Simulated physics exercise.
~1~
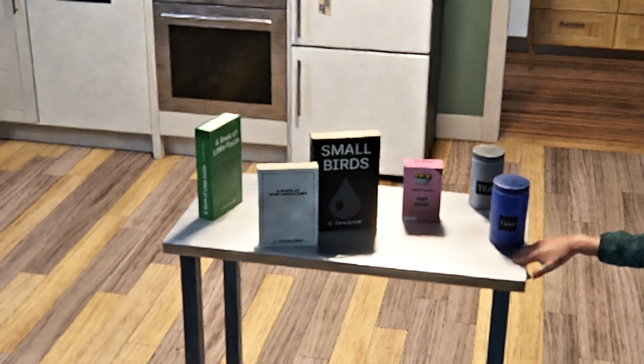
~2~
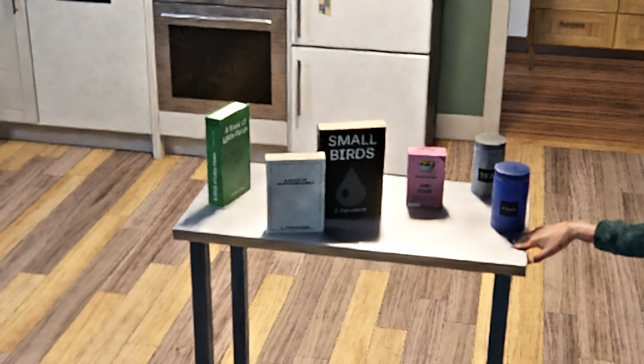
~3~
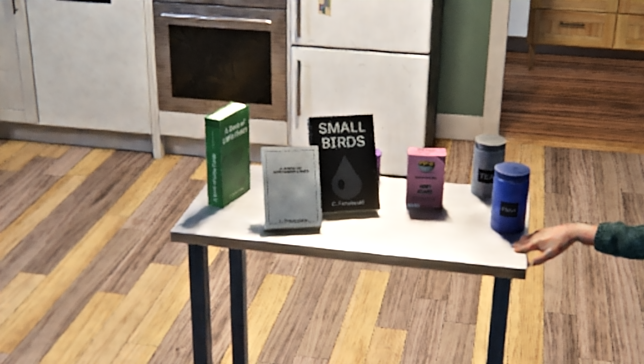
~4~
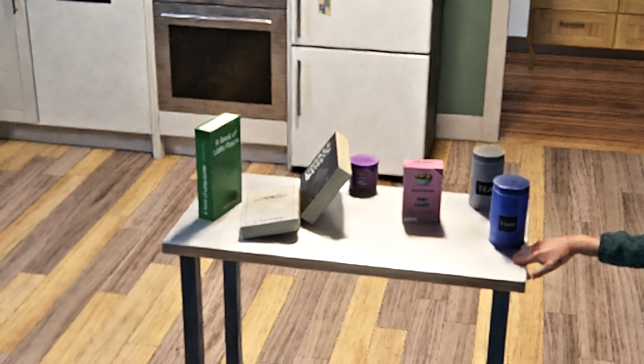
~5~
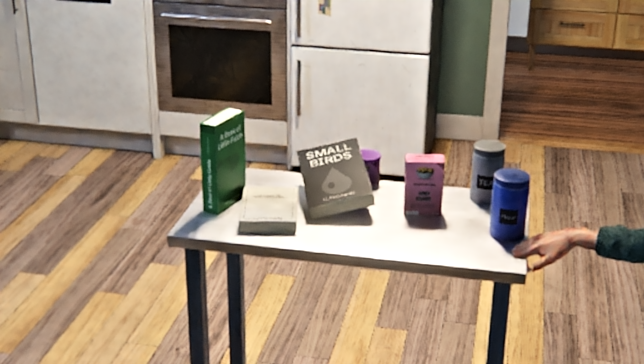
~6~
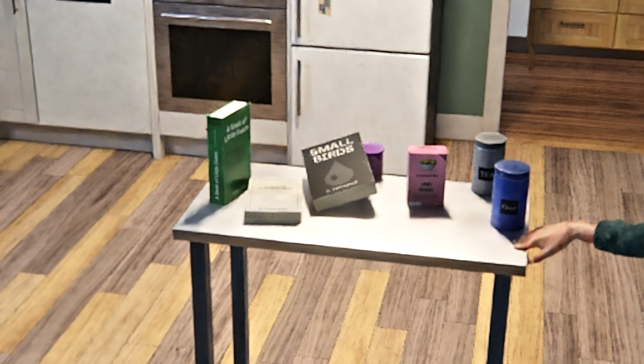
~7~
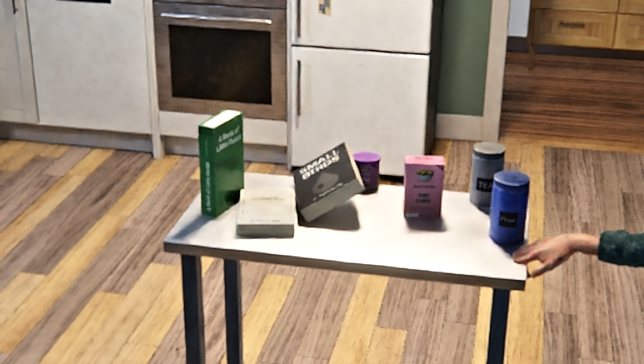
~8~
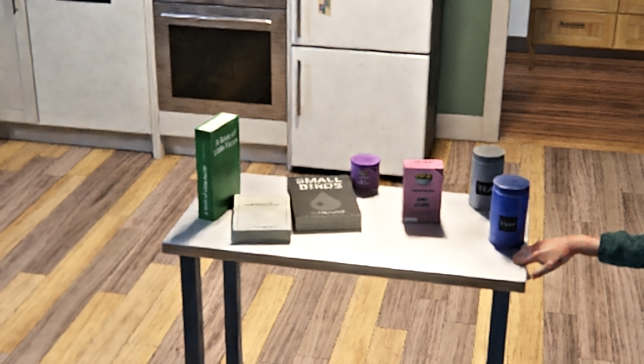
The white book and the black book toppled over as a hand at the right edge jerked a small table back and forth, and they ended up lying flat on top while the green book, pink packet, purple tin and jars stayed standing.
